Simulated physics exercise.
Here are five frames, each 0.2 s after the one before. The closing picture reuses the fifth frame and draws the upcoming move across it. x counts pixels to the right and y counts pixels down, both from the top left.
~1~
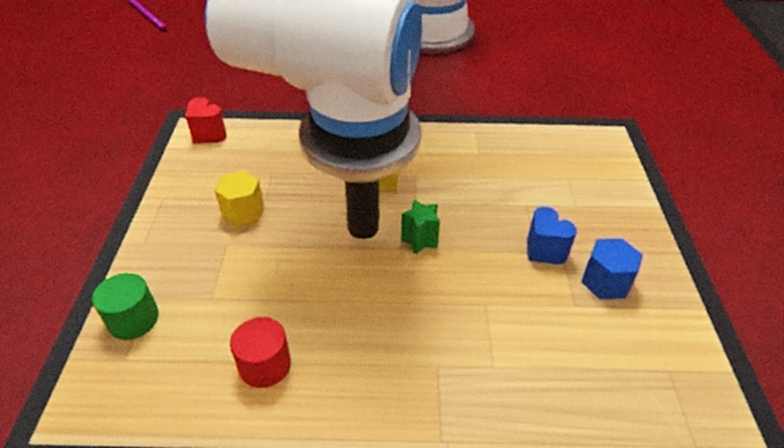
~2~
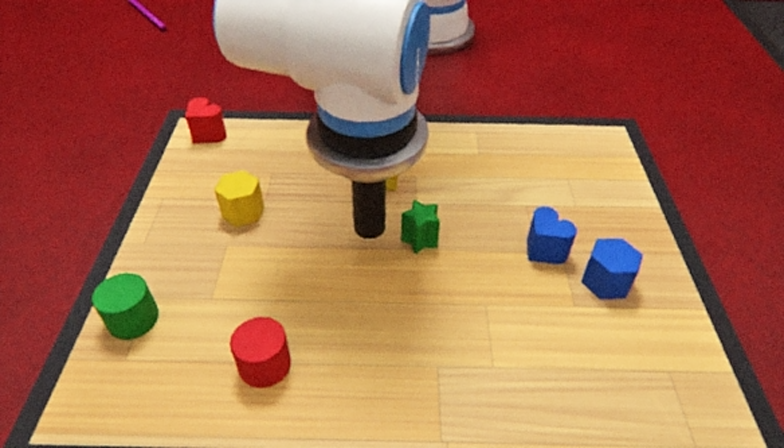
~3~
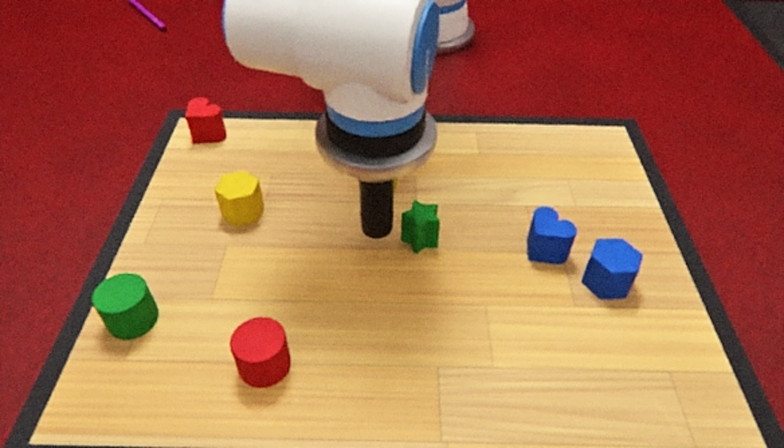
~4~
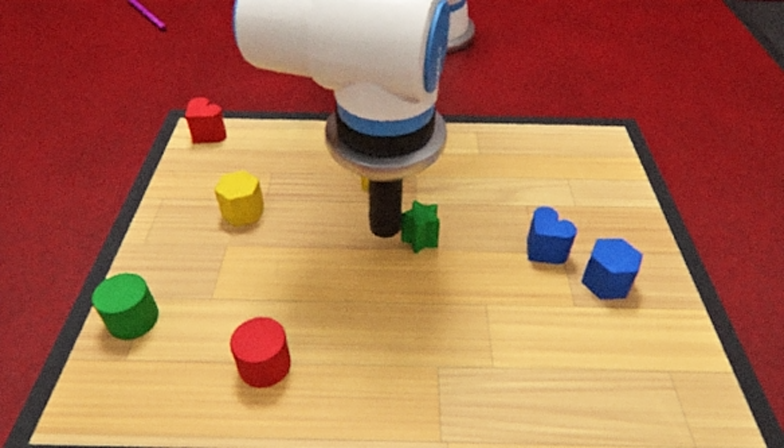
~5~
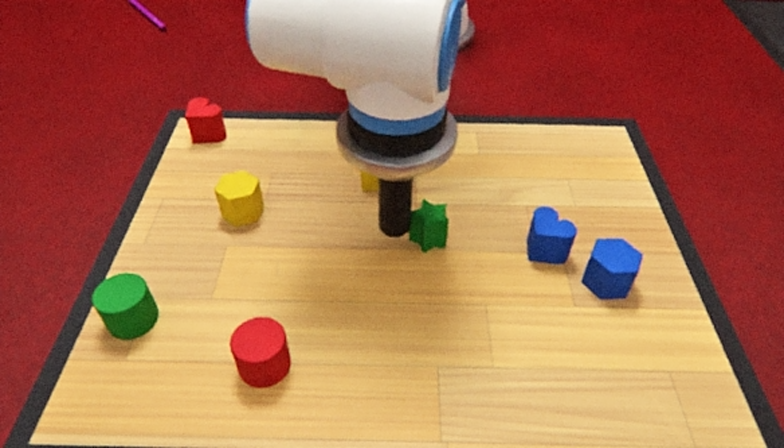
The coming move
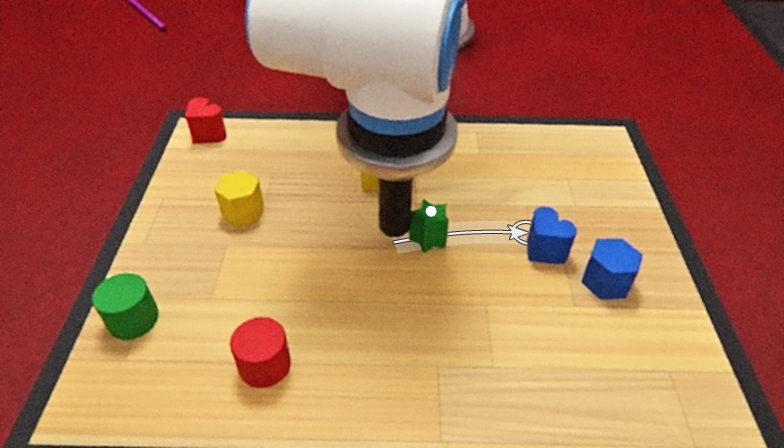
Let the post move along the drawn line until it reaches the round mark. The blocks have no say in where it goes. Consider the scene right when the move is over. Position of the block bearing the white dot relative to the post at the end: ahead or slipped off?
I predict the post still has it in front.
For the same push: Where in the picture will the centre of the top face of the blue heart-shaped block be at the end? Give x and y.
It ends at (596, 223).
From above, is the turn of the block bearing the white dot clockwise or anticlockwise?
From above, the turn goes clockwise.
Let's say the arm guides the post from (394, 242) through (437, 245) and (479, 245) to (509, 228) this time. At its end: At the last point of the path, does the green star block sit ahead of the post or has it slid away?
It stays ahead.
The drawn path runs from (394, 242) over (461, 233) to (529, 233); the dot is on the green star block.
What follows on the original path. One third of the way, post at (440, 220); green star block at (473, 210), turned 40° clockwise.
Two thirds of the way, post at (486, 217); green star block at (518, 207), turned 45° clockwise.
At the end, post at (533, 217); green star block at (565, 206), turned 40° clockwise; blue heart-shaped block at (596, 223), turned 30° clockwise; blue six-sided block at (629, 256), turned 30° clockwise.
